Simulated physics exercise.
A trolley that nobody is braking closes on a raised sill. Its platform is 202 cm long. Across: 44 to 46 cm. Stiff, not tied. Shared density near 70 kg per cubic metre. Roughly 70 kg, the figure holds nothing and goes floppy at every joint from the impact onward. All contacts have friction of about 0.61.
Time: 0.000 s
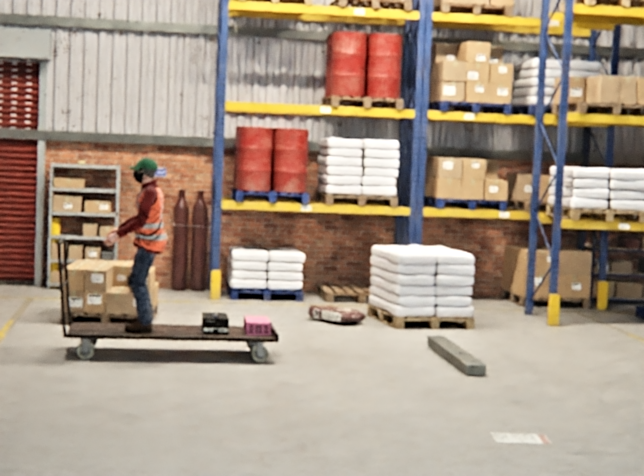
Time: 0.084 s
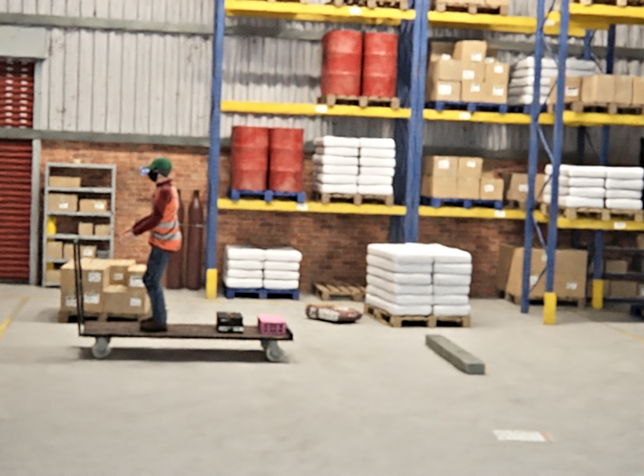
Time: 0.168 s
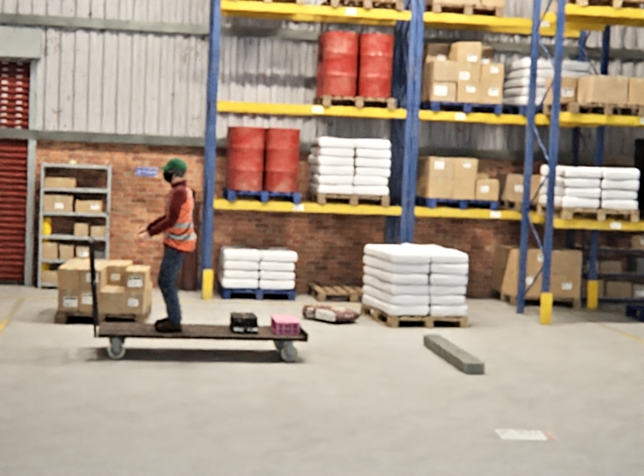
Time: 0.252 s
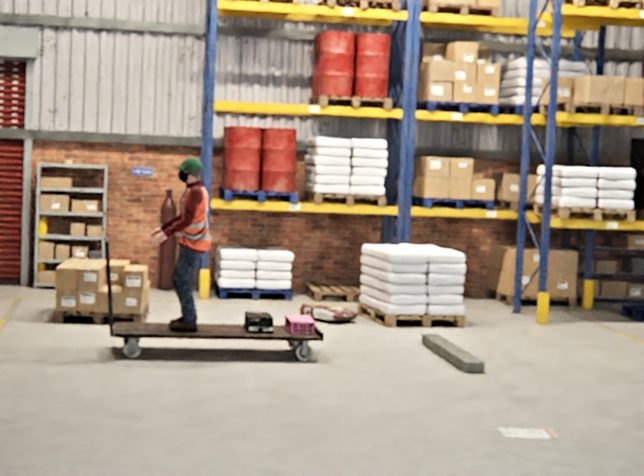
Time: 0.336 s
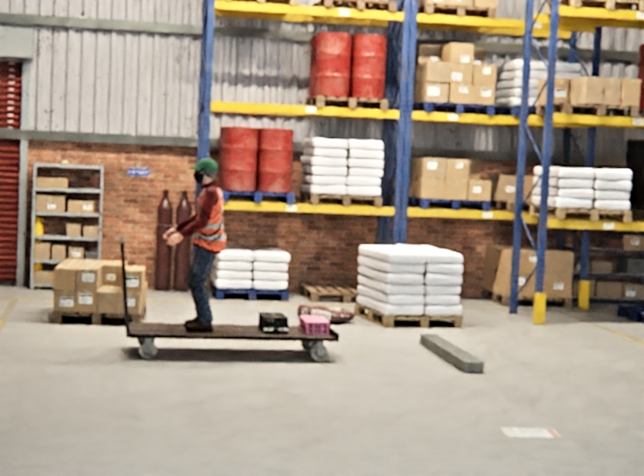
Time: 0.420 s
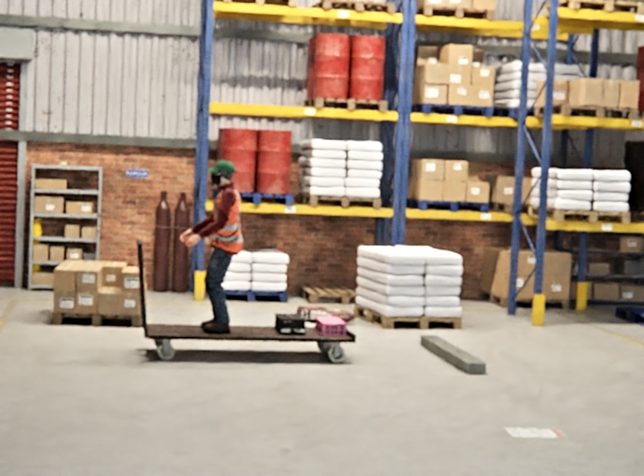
The clip shows a person in a green cap and orange vest standing on a flat trolley, arms held forward, as it rolls rightward past warehouse racks, carrying a black item and a pink crate near its front end.
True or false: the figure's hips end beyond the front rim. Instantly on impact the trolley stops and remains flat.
False.
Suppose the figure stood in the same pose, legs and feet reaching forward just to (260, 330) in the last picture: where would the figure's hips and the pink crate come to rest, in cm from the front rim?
In that case the hips land 10 cm beyond the rim and the pink one 10 cm behind.
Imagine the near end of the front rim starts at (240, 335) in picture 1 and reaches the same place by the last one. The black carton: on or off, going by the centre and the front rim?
Lab note: Black - remains loaded.
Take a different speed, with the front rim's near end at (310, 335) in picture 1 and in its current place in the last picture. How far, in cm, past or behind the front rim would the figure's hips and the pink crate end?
Rest positions: Hips 80 cm behind rim; pink 10 cm behind rim.
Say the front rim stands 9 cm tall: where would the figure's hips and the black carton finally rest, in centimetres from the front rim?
The hips would end 30 cm behind the front rim, and the black one 40 cm behind it.
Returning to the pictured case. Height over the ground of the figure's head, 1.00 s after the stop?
About 10 cm above the ground.
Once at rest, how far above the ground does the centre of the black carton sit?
Near 35 cm above the ground.
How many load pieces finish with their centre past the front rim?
Looks like the number is 0.
Impact comes at 1.02 s.
After 1.27 s the figure's hips are 78 cm behind the rim, near (382, 270) in the last picture's view.
After 1.57 s the figure's hips are 40 cm behind the rim, near (415, 307) in the last picture's view.
After 2.02 s the figure's hips are 27 cm behind the rim, near (428, 308) in the last picture's view.
When all is still (2.9 s), nothing is past the rim; behind it, pink crate, black carton and the figure's hips.
